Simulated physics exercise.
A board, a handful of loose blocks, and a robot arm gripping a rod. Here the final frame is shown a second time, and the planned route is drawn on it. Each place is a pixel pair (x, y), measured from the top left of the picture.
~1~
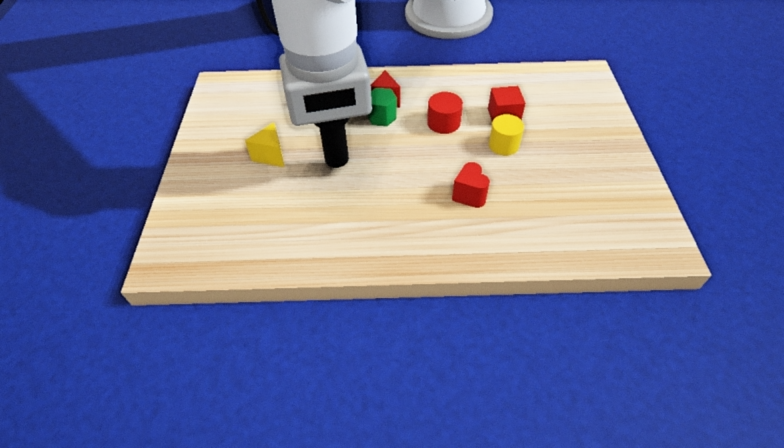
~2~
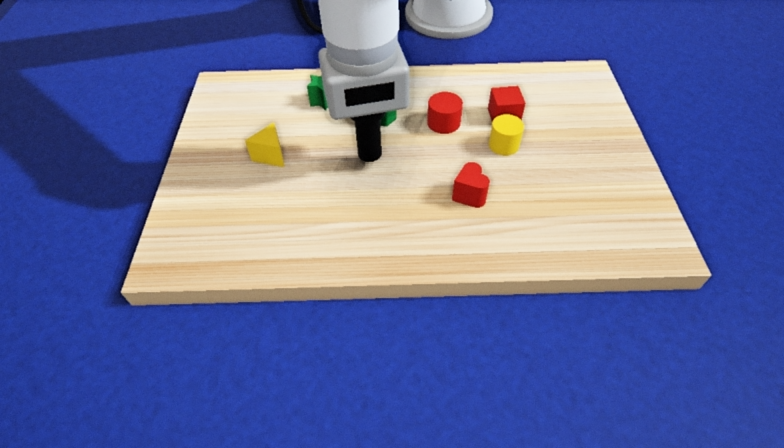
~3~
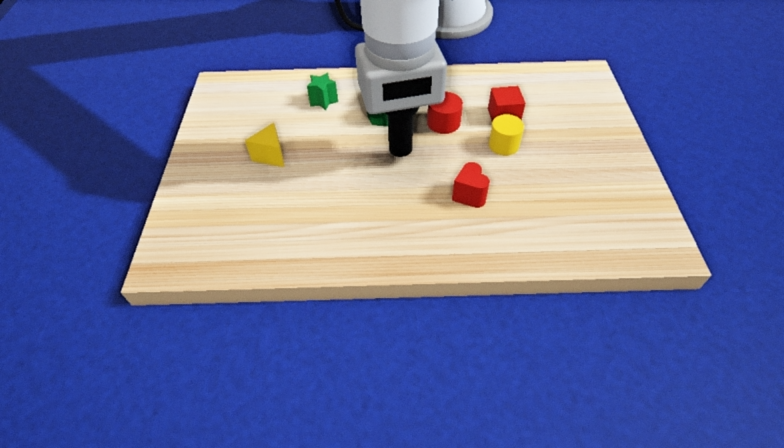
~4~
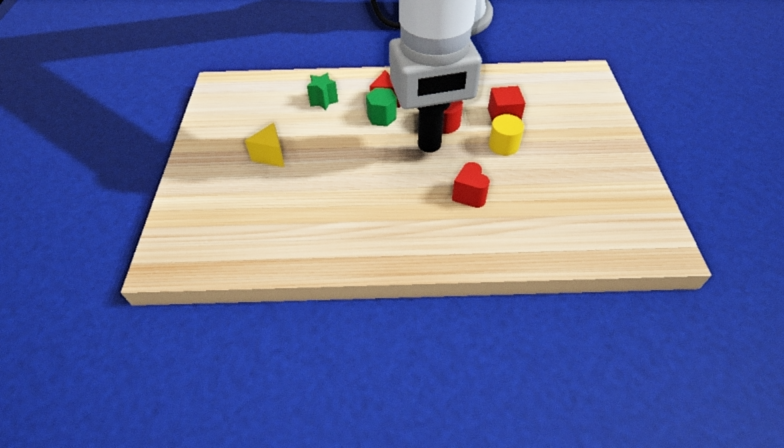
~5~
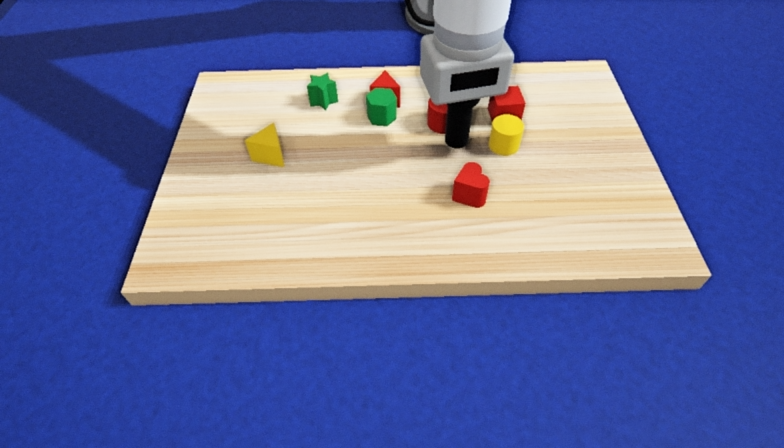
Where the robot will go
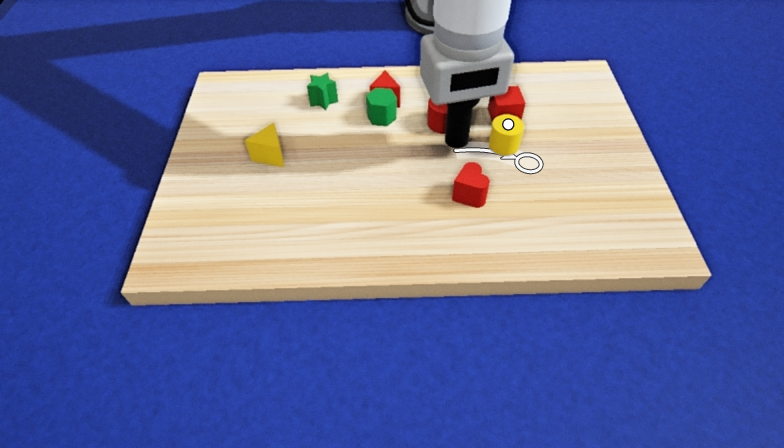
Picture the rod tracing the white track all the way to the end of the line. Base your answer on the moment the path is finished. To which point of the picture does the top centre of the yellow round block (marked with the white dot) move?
Its top middle: (538, 123).
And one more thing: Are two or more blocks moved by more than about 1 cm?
Final answer: No.
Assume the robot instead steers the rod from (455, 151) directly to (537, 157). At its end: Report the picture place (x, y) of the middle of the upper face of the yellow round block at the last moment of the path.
It should be at (538, 117) by then.
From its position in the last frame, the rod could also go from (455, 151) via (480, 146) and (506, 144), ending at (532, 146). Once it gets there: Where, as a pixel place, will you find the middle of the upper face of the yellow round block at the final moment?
(566, 124)
Path on the board, from (455, 151) through (480, 150) and (505, 154) to (529, 163); the dot is on the yellow round block.
On the path given first. Halfway along, rod at (496, 142); yellow round block at (522, 123).
At the end, rod at (532, 153); red round block in place; yellow round block at (538, 123).
